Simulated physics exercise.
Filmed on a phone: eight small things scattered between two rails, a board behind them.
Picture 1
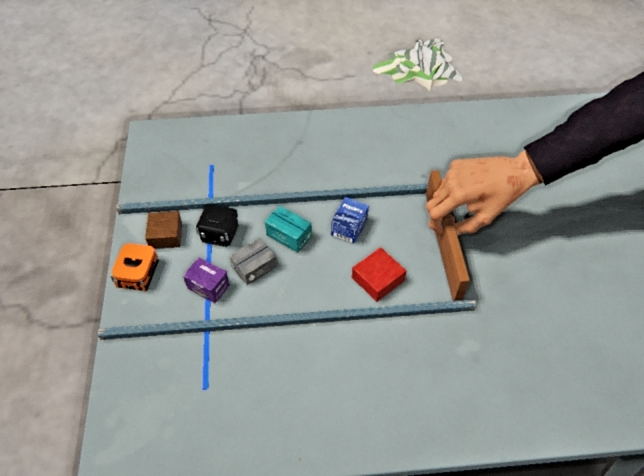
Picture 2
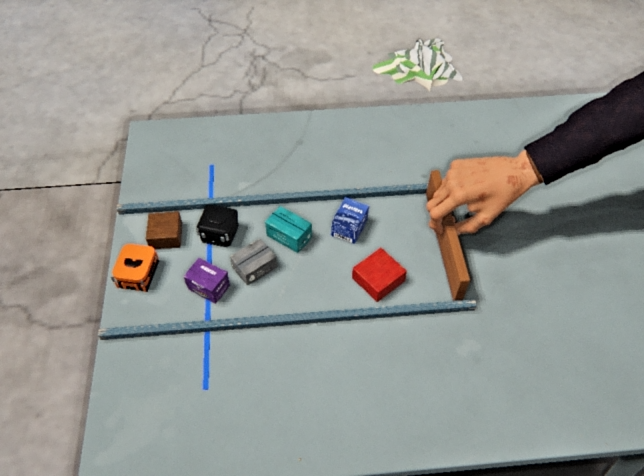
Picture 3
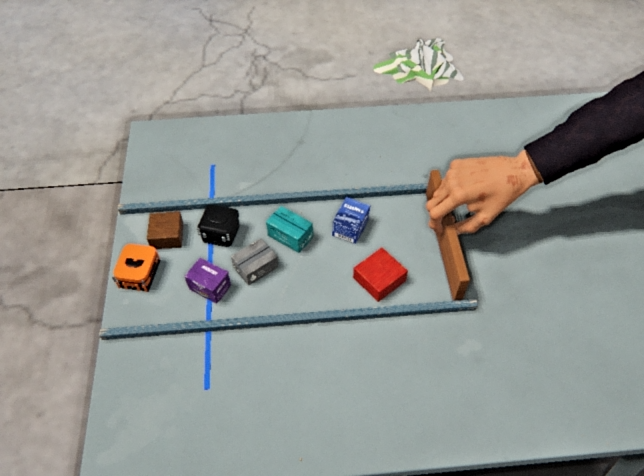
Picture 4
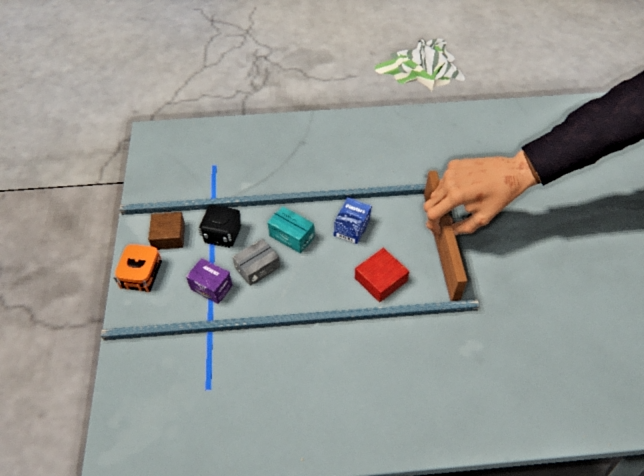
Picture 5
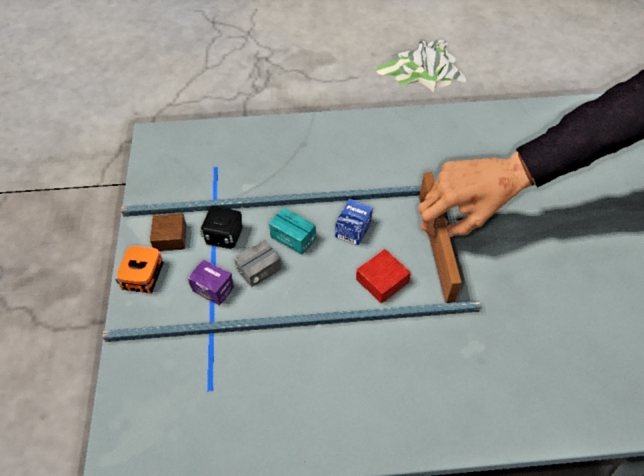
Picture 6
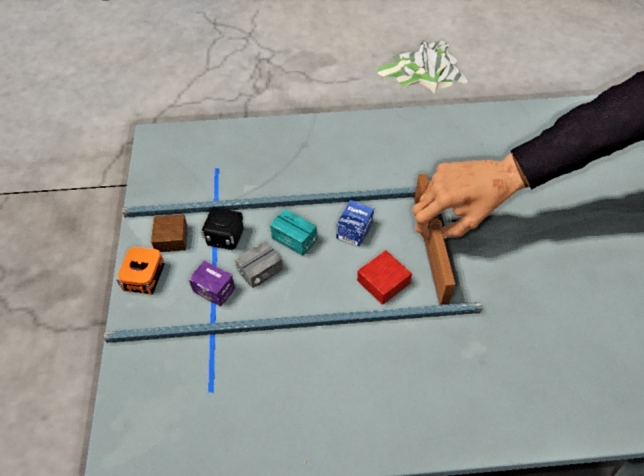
On a grey-green table, a hand shifting a wooden board slightly left between two rails, the scattered small boxes staying in place.
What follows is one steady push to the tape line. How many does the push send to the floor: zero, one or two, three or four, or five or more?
As it turns out, the number that fall off is one or two.
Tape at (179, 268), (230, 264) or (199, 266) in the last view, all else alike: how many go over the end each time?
Down on the floor: 3, 0 and 1.
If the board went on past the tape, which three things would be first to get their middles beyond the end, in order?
In order: The brown block, then the orange case, then the black case.
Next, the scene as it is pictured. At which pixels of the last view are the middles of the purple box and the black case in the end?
First (168, 309), then (144, 233).
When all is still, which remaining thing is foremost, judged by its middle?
The orange case ends nearest.
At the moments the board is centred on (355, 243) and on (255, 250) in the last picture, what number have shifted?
2 and 7.
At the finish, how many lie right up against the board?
The number is 2.
A little later, none off yet; orange case at rest near (142, 271); brown block at rest near (170, 233); purple box at rest near (213, 284).
Next, none off yet; orange case at rest near (142, 271); brown block shifted a little near (150, 235); purple box shifted about its own width near (178, 301).
When it is over, the number that fall off is one or two; down, brown block.
